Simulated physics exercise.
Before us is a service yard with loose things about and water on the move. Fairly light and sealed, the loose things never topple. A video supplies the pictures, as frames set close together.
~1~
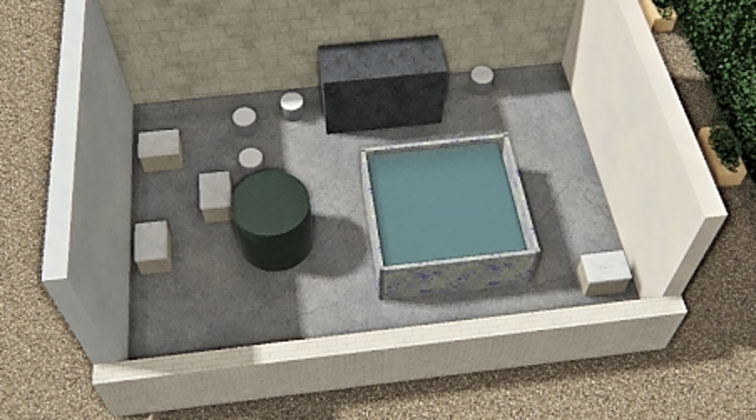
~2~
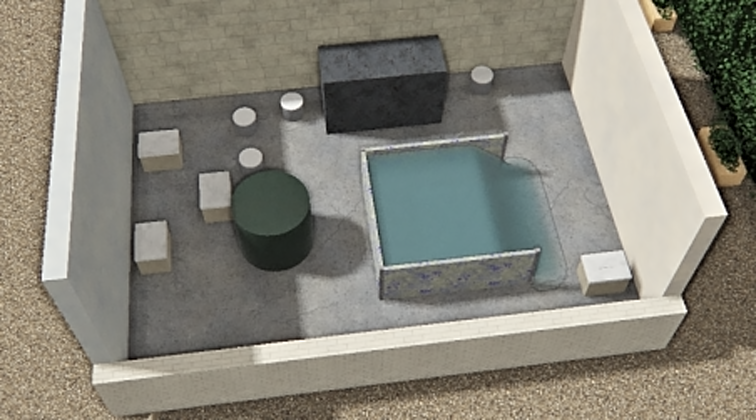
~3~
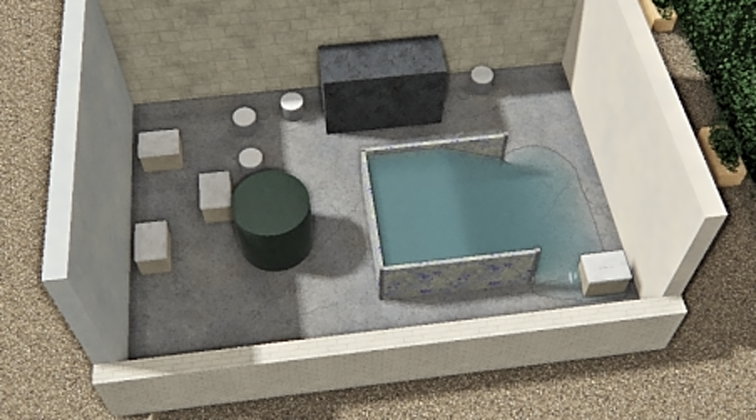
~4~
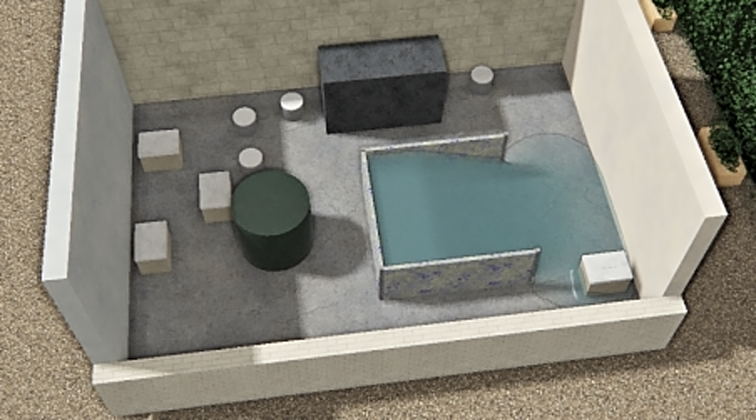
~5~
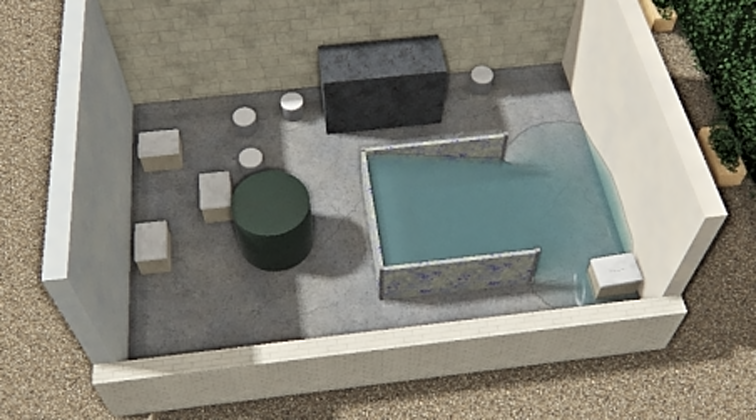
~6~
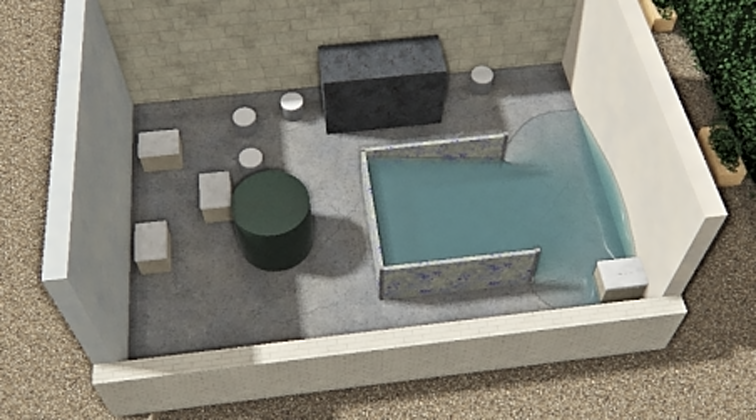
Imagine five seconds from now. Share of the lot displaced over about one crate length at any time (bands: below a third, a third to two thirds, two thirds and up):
Within the middle band.
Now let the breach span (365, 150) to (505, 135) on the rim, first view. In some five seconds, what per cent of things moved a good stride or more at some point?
Near 100 %.
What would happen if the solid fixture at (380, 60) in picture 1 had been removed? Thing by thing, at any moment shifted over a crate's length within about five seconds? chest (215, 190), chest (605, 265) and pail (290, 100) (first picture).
The first remained nearby, the second traveled far, and the third traveled far.
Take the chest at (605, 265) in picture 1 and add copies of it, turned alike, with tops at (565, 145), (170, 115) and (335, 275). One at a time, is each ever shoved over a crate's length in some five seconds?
Shoved clear, stays put, stays put.
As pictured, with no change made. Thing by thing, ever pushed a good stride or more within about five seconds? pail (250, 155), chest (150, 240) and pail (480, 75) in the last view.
One, under that distance; two, displaced that much; three, displaced that much.
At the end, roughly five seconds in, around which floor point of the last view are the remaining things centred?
What remains is centred near (257, 180).
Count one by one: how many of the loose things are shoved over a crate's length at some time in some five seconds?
3 in all.
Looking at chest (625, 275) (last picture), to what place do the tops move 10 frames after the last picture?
(462, 293), roughly.
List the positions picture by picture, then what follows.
A chest at (607, 266) rests on the ground; a chest at (215, 189) rests on the ground; 0 of 8 have shifted, in the first frame.
A chest at (607, 266) rests on the ground; a chest at (215, 189), on the bottom; 0 of 8 have shifted, in the second frame.
A chest at (607, 266) rests on the ground; a chest at (215, 189), on the bottom; 0 of 8 have shifted, in the third frame.
A chest at (608, 266), on the bottom; a chest at (215, 189) rests on the ground; 0 of 8 have shifted, in the fourth frame.
A chest at (617, 269) rests on the ground, close to its start; a chest at (215, 189) rests on the ground; 1 of 8 have shifted, in the fifth frame.
A chest at (623, 273) rests on the ground, close to its start; a chest at (215, 189) rests on the ground; 1 of 8 have shifted, in the sixth frame.
A moment on, 0 of 8 are well off their spots; 1 afloat.
Next, 1 of 8 are well off their spots; 1 afloat.
Later, 2 of 8 are well off their spots; 2 afloat.
In the end, 3 of 8 are well off their spots, and 3 have been at some point; 2 afloat.
